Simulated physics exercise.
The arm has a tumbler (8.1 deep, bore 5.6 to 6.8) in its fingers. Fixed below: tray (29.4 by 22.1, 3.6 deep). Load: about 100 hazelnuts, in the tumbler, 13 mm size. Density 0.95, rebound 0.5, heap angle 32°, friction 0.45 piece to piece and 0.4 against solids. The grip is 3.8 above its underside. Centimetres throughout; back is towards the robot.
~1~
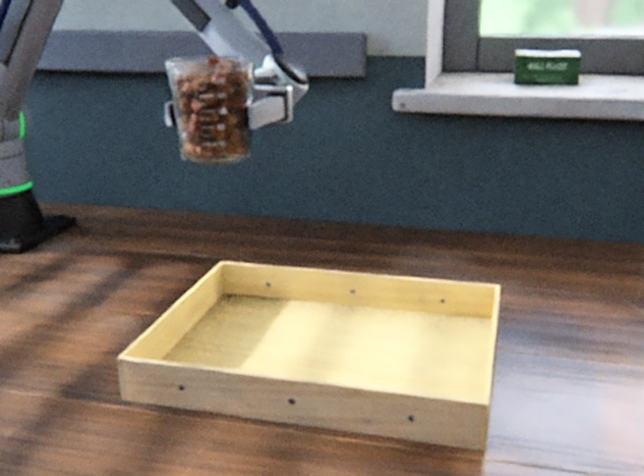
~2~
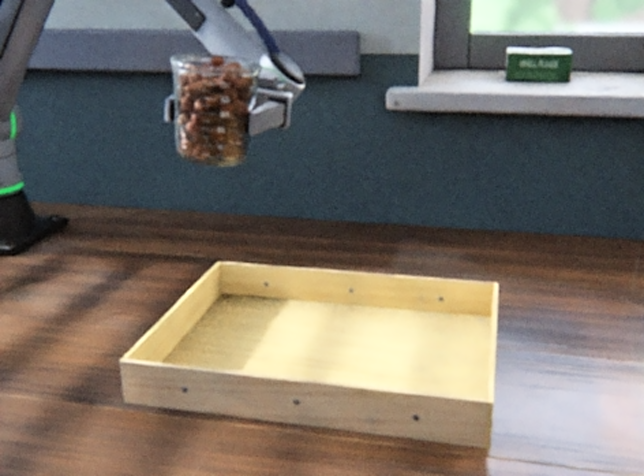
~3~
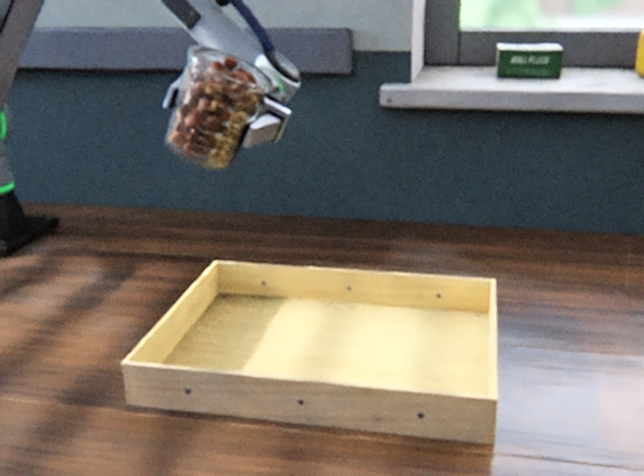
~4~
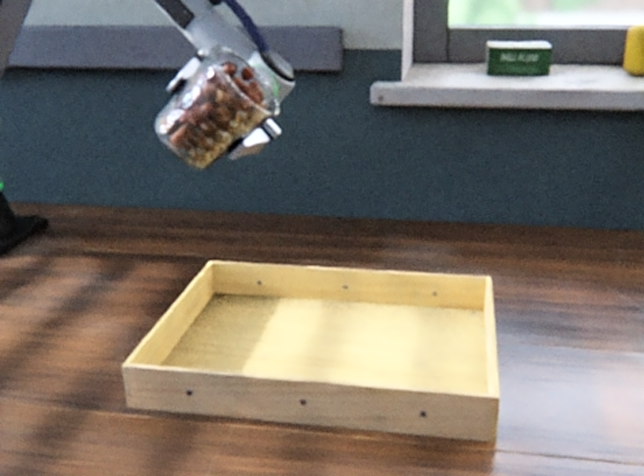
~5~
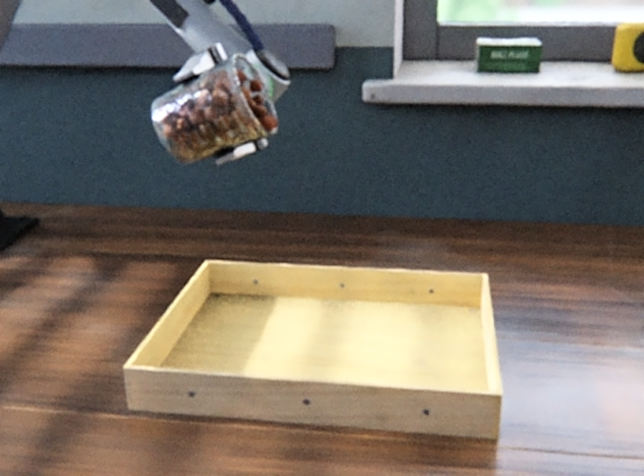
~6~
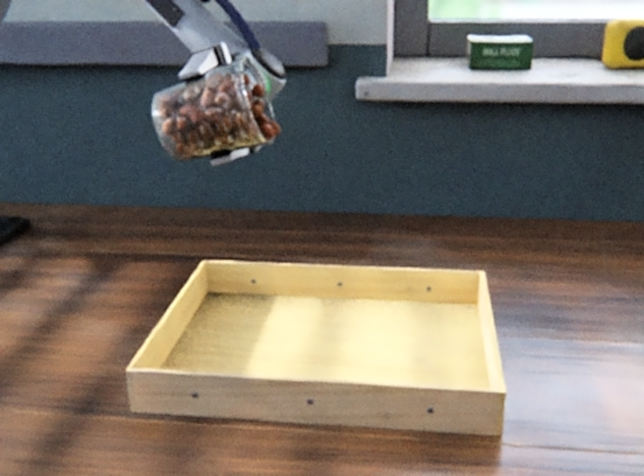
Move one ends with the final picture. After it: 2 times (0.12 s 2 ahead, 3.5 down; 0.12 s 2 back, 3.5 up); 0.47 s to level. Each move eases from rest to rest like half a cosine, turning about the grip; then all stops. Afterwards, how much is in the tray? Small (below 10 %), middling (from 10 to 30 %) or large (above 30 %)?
Share in the tray: Middling (from 10 to 30 %).
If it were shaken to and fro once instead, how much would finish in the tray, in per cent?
In that case some 10 per cent.
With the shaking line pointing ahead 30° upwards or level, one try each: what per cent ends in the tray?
About 80 and 65 per cent.
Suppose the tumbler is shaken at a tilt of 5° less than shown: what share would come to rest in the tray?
In that case some 10 per cent.
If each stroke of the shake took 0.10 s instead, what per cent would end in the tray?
Then about 20 per cent.
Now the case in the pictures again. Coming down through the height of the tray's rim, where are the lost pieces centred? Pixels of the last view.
Near (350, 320).
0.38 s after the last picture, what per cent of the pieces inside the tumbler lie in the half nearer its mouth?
Some 50 per cent.
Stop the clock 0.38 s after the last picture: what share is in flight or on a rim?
Some 2 per cent.
Then, 0.38 s after the last picture, tilted 73° forward, highest piece 22 above the table; 88 in the tumbler, 8 in the tray, 2 in flight or on a rim.
Then, 0.76 s after the last picture, tilted 26° forward, highest piece 26 above the table; 83 in the tumbler, 13 in the tray, 2 in flight or on a rim.
Then, 1.15 s after the last picture, level, highest piece 27 above the table; 83 in the tumbler, 15 in the tray.
Then, 2.20 s after the last picture, level, highest piece 27 above the table; 83 in the tumbler, 15 in the tray.
Final count, 83 in the tumbler, 15 in the tray. That is 15 % in the tray.
